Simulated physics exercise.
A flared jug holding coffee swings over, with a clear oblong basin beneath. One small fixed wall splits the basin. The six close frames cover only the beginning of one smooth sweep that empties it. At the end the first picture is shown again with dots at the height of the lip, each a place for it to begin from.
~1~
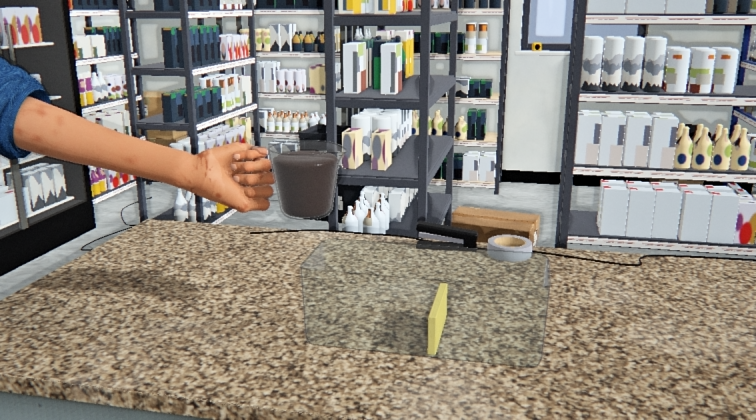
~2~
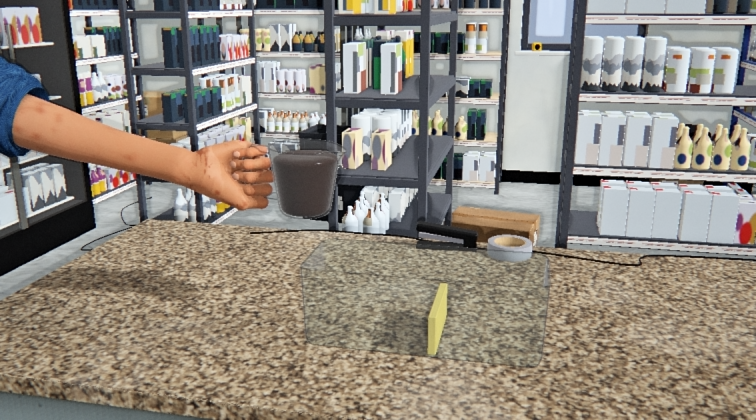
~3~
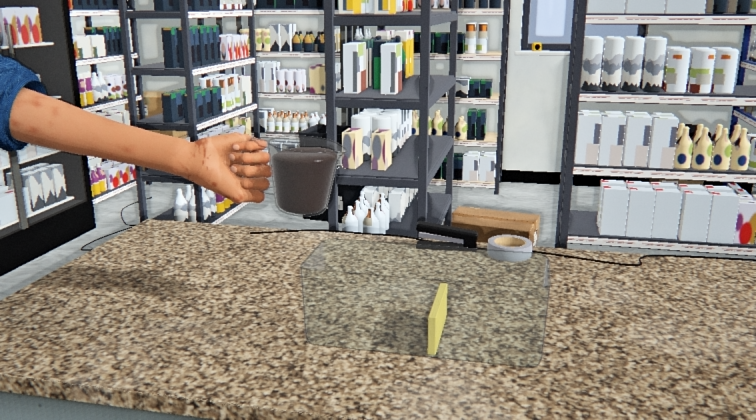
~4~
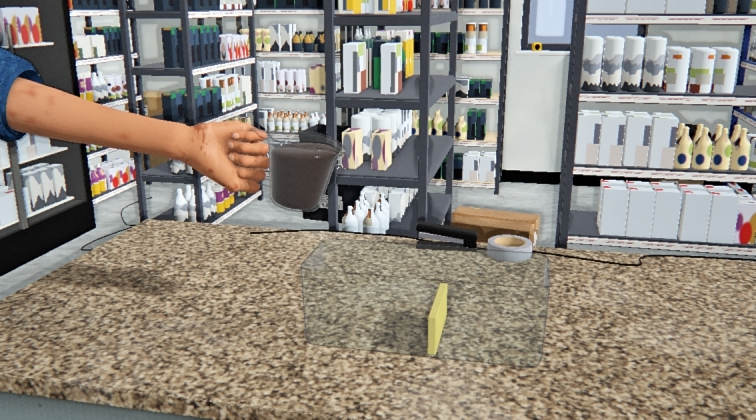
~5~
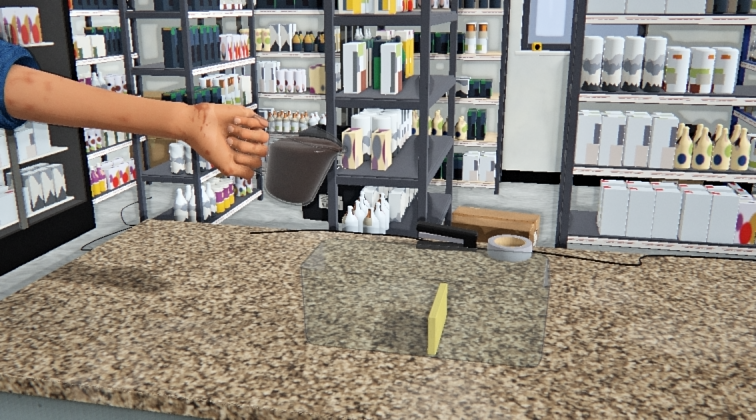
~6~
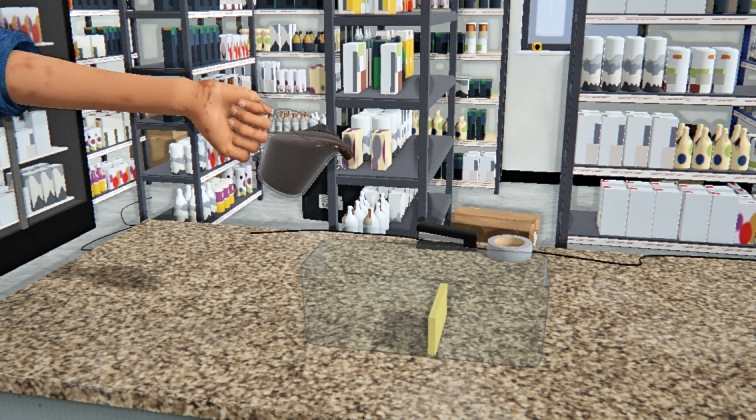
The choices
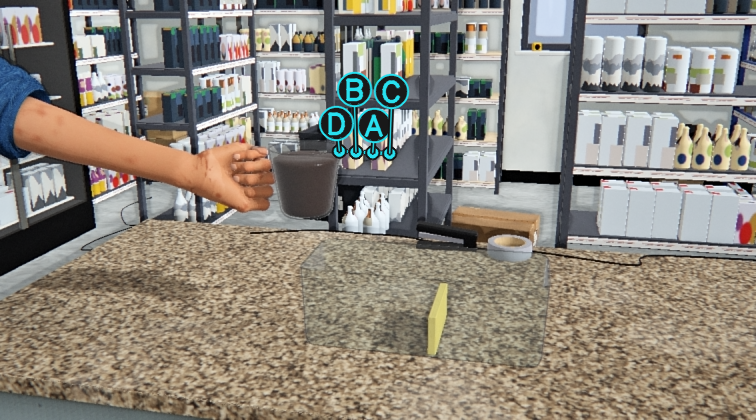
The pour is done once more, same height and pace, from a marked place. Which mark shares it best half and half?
The best spot is A.
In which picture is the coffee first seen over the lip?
Picture 6.
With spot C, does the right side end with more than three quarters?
Yes, it does.
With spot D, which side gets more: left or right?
The left one.
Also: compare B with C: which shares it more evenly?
The answer is C.
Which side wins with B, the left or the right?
The left side.
On the marked copy, A at (372, 152); B at (355, 152); C at (389, 153); D at (339, 151).
Choosing A, about 49 % ends left of the wall and 49 % right of it.
Choosing B, about 95 % ends left of the wall and 2 % right of it; 3 % is lost outside.
Choosing C, about 12 % ends left of the wall and 87 % right of it.
Choosing D, about 93 % ends left of the wall and 3 % right of it; 4 % is lost outside.
